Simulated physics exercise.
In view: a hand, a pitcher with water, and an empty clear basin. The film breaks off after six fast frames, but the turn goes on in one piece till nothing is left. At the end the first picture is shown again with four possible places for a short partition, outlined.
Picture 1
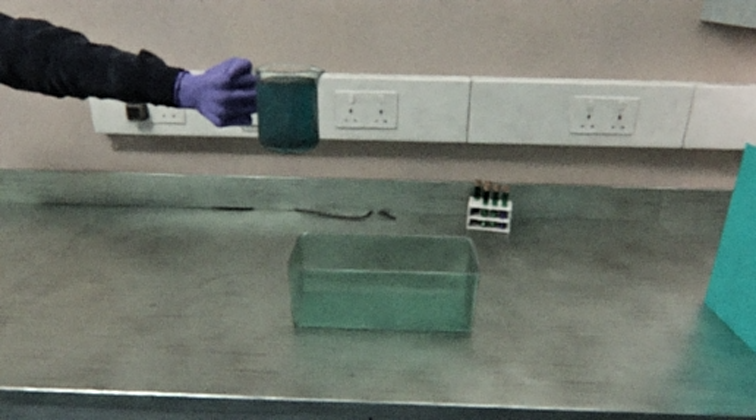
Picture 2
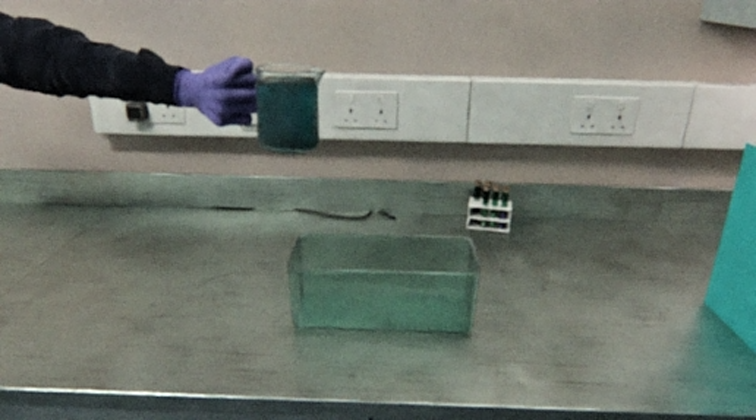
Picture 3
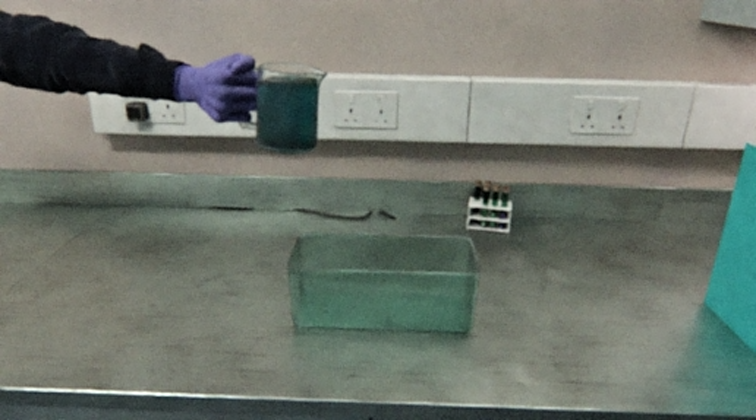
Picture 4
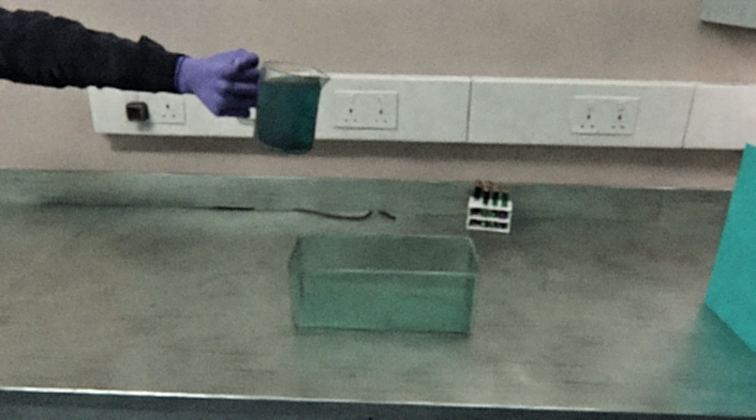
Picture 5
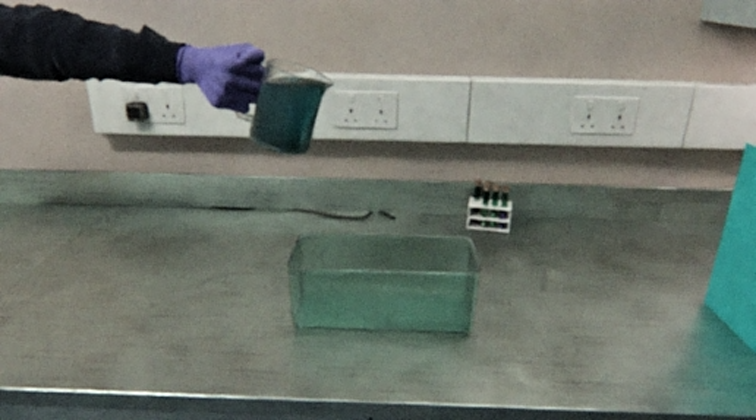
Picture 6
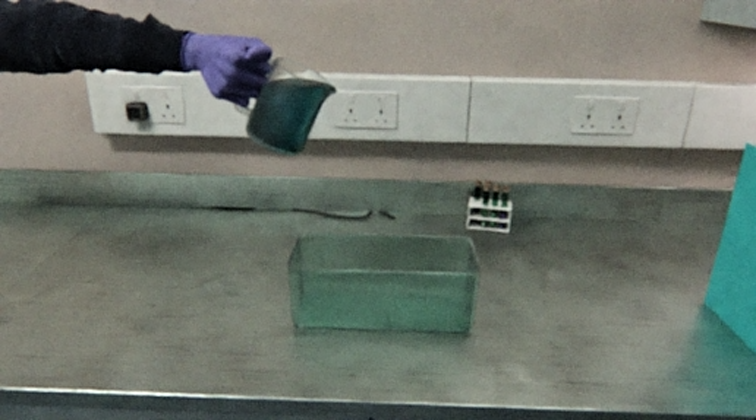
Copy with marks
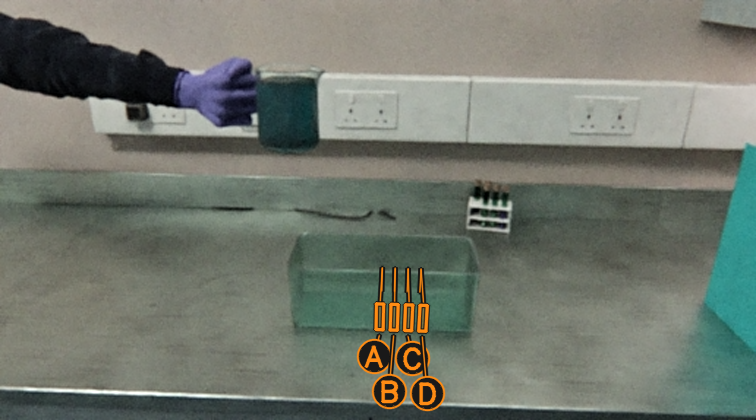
Purple-gloved hand holding a pitcher of blue-green water upright above a clear basin on a metal counter, then gradually tilting it rightward.
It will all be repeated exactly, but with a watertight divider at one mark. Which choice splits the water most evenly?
Choose B.
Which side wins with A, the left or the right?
The right one.
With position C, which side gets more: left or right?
More ends on the left.
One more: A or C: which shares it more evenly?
That is position A.
On the marked copy, A at (379, 335); B at (393, 335); C at (407, 336); D at (422, 336).
If A is chosen, about 17 % ends left of the wall and 79 % right of it; 4 % is lost outside.
If B is chosen, about 52 % ends left of the wall and 44 % right of it; 3 % is lost outside.
If C is chosen, about 89 % ends left of the wall and 4 % right of it; 7 % is lost outside.
If D is chosen, about 89 % ends left of the wall and 5 % right of it; 5 % is lost outside.
